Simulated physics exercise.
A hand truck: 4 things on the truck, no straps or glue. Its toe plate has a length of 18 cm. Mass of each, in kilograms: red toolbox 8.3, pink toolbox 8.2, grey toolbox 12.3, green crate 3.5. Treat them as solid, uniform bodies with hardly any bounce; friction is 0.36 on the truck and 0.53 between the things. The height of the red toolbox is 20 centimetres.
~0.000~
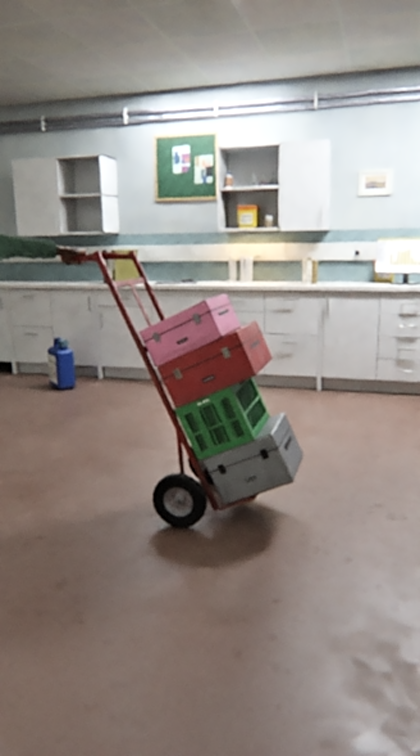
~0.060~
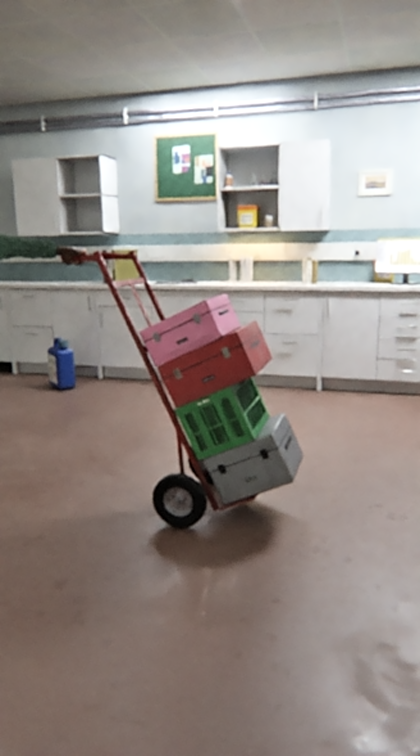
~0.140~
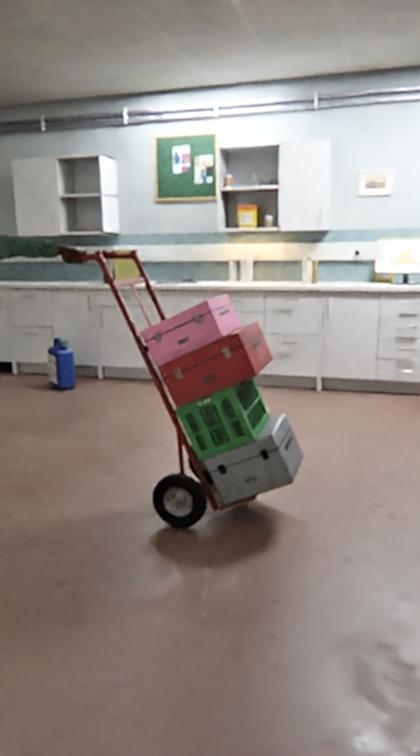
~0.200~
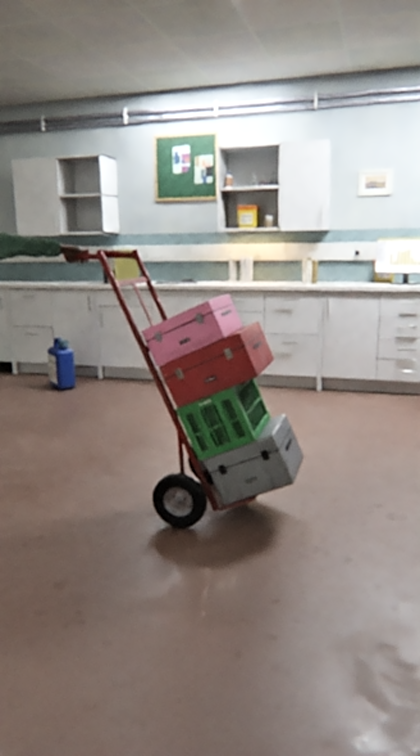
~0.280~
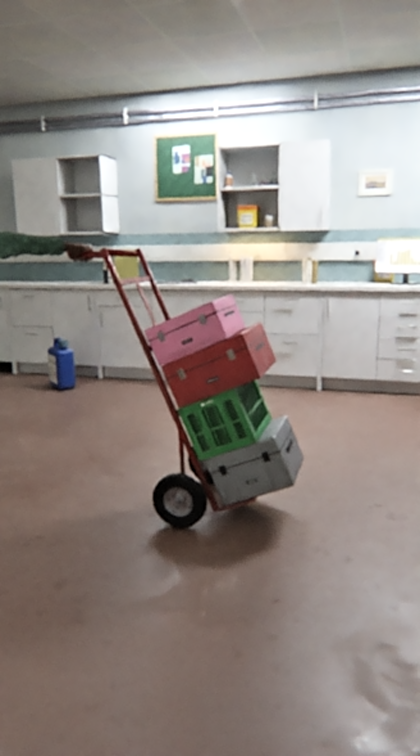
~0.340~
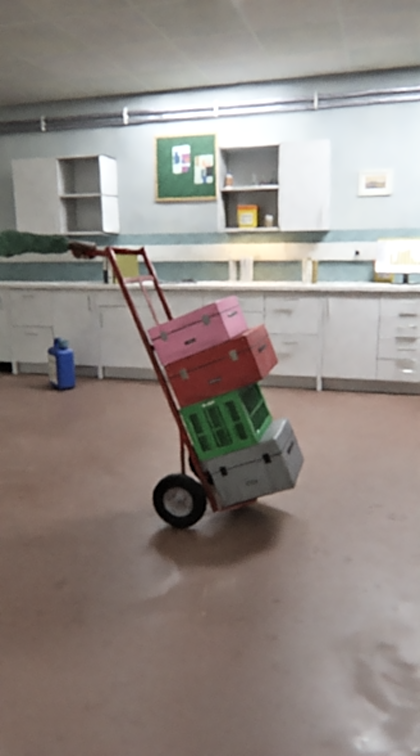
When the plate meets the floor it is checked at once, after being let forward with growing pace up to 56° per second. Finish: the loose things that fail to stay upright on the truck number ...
They number three or more.
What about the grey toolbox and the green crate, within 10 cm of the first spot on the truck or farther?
Here the grey toolbox is left in place, and the green crate moves off.
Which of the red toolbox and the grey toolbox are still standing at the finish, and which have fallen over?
Final state - red toolbox: Goes over; grey toolbox: Remains on its base.
After 1.14 s, truck upright; pink toolbox tipped 12° from how it sat near (289, 345); red toolbox tipped 12° from how it sat near (289, 388); green crate tipped 12° from how it sat.
After 1.54 s, truck upright; pink toolbox now dropped from the stack; red toolbox tipped 42° from how it sat near (329, 402); green crate tipped 42° from how it sat.
After 1.74 s, truck upright; red toolbox now dropped from the stack; green crate on its side; grey toolbox tipped 4° from how it sat.
At rest (2.6 s), dropped from the stack, red toolbox and pink toolbox; tipped over on the truck, green crate; the last one in place, give or take 10 cm. In the last view, red toolbox near (379, 482).
